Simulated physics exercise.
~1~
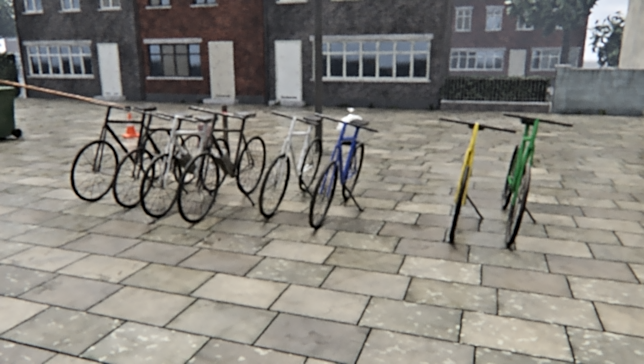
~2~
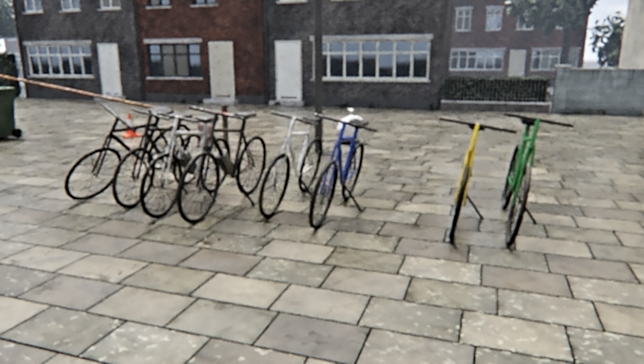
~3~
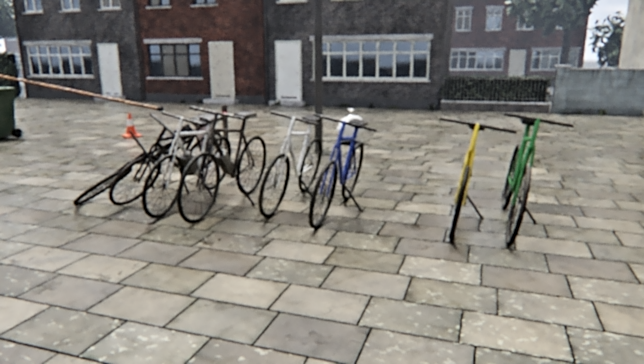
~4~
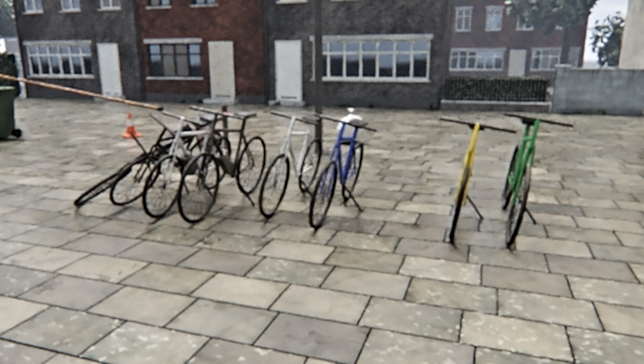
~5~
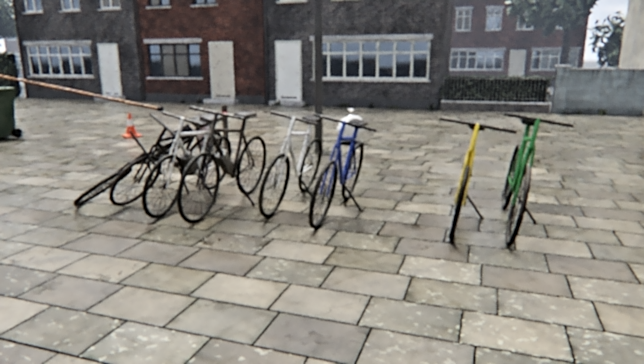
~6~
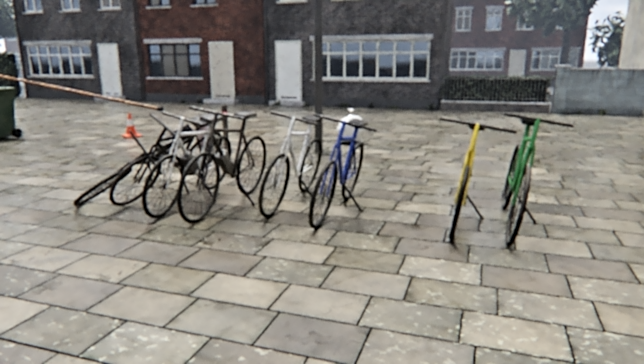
Pole pushing the end bicycle of a parked row rightward until it slumps against its neighbours, the coloured bicycles staying upright.
